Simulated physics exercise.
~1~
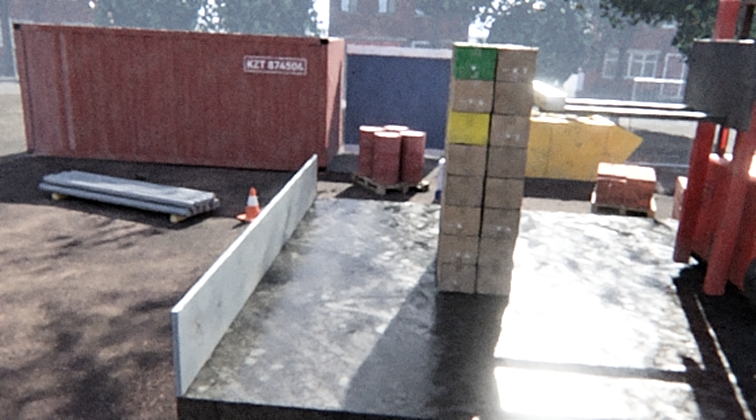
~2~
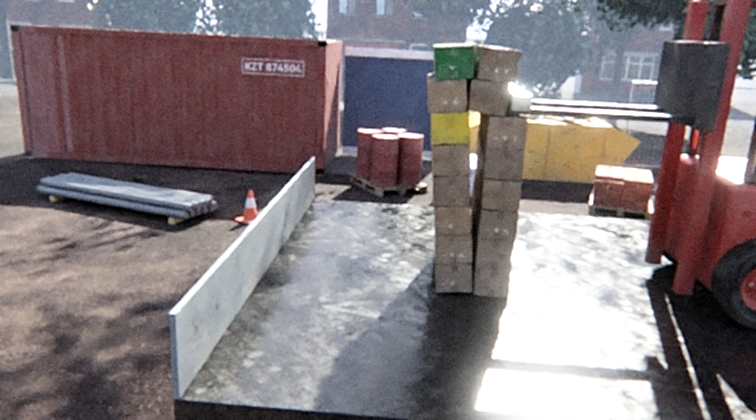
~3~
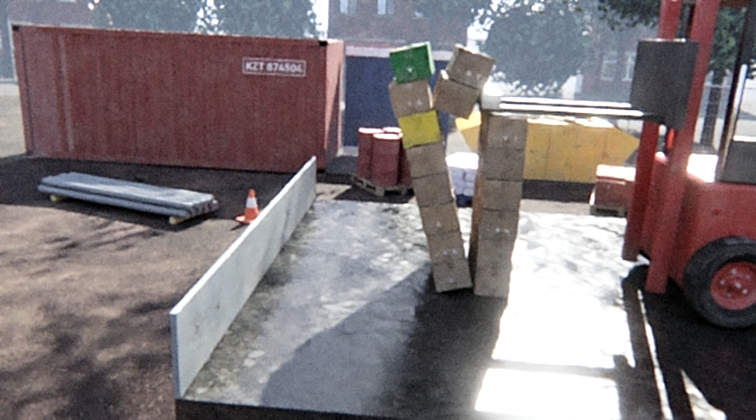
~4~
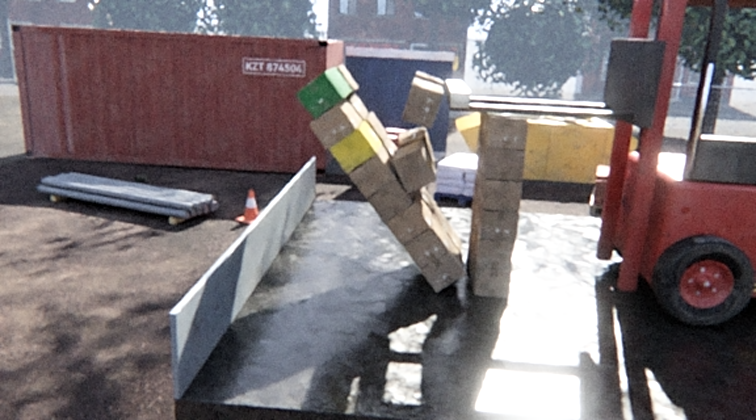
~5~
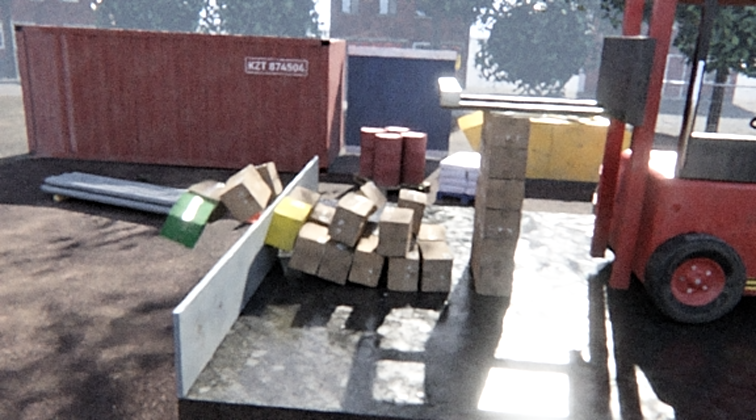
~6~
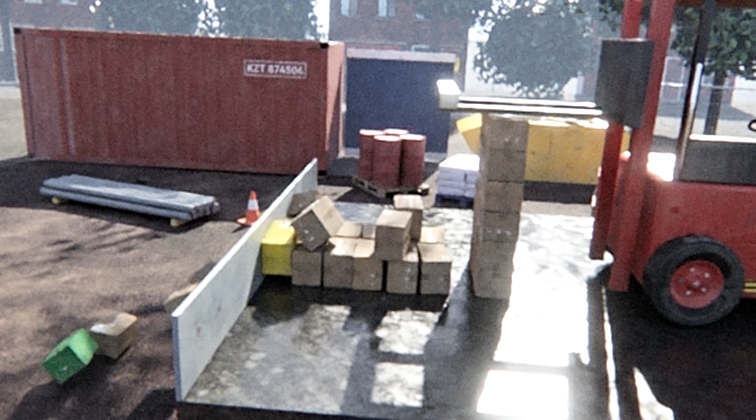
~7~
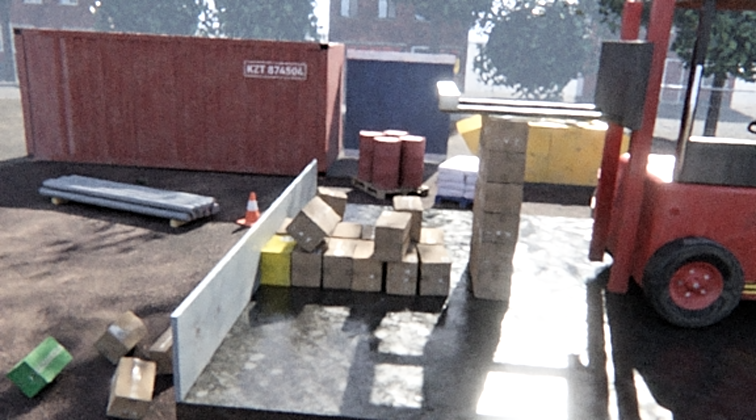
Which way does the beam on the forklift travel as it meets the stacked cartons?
The beam travels to the left, pushing into the upper part of the stack before it stops.
